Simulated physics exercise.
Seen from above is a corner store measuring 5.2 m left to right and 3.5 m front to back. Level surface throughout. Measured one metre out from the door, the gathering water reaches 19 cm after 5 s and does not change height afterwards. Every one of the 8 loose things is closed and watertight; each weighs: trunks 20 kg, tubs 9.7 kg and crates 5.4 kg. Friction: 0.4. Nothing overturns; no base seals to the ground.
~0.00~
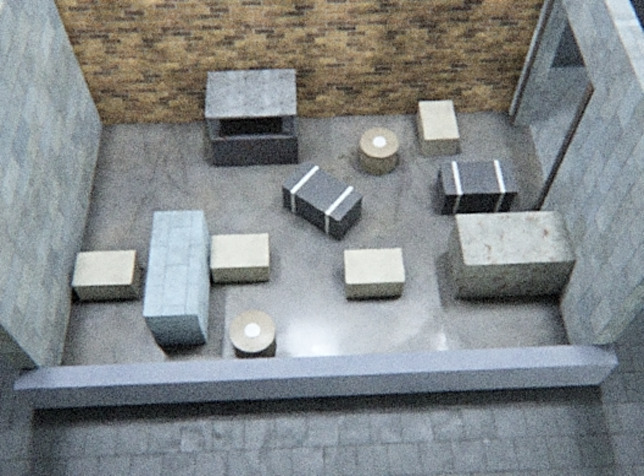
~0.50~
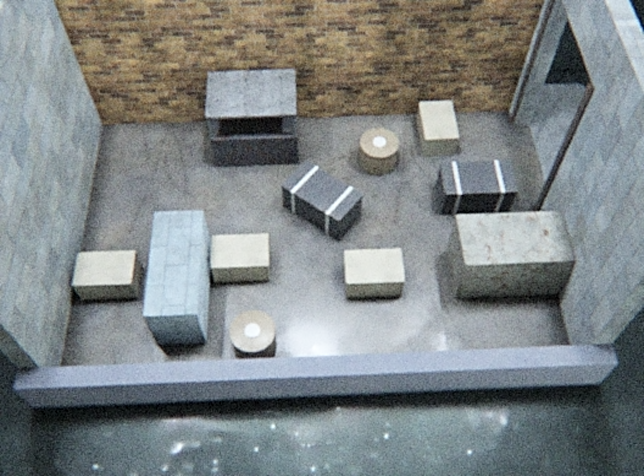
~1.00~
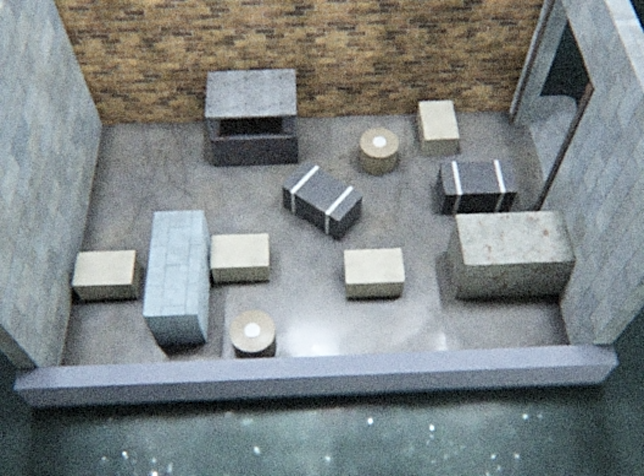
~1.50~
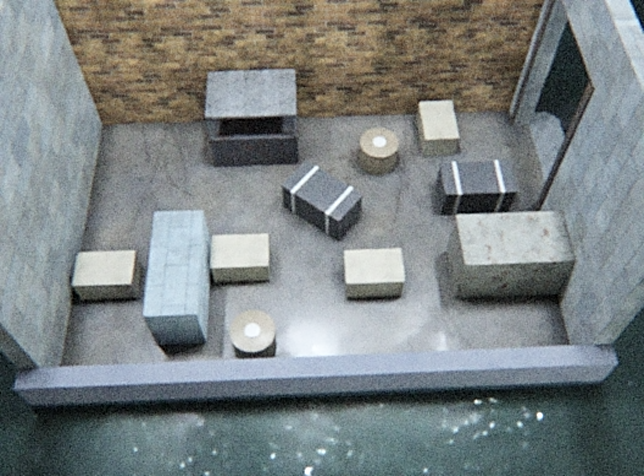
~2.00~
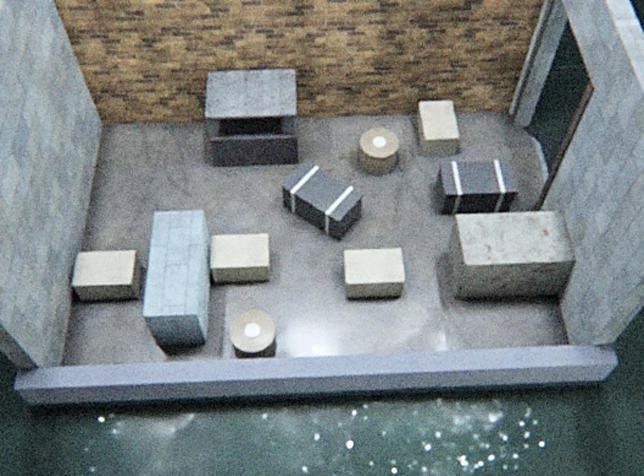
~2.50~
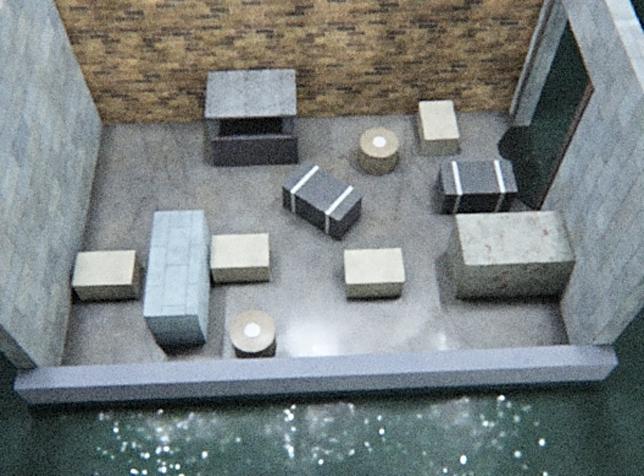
Dark, glinting water spread over the paving outside a brick-backed room and crept up to the doorway on the right, just edging inside, while the trunks, pale boxes and round tubs stayed put.
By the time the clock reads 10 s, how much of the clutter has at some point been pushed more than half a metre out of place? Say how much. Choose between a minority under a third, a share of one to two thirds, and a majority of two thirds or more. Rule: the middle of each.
A majority of two thirds or more.
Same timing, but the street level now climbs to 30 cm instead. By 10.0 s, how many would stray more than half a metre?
Count under that change: 6.
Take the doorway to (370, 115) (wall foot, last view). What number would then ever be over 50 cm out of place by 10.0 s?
You'd get 4 in that case.
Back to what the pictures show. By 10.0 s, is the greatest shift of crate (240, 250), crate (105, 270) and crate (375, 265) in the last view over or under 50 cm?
Taking them in turn, the first is beyond the limit, the second within the limit and the third beyond the limit.
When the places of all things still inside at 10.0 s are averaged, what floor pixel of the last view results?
Around (250, 289).
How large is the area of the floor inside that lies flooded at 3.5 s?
I'd put it close to 1.0 m2.
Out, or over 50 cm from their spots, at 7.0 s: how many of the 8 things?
Answer: 3.
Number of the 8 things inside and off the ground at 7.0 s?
I count 2.
After 3.5 s 0 of 8 are over 50 cm from their spots; 0 afloat.
After 4.5 s 0 of 8 are over 50 cm from their spots; 1 afloat.
After 7.0 s 3 of 8 are over 50 cm from their spots; 2 afloat.
After 10.0 s 6 of 8 are over 50 cm from their spots, and 6 have been at some point; 6 afloat.
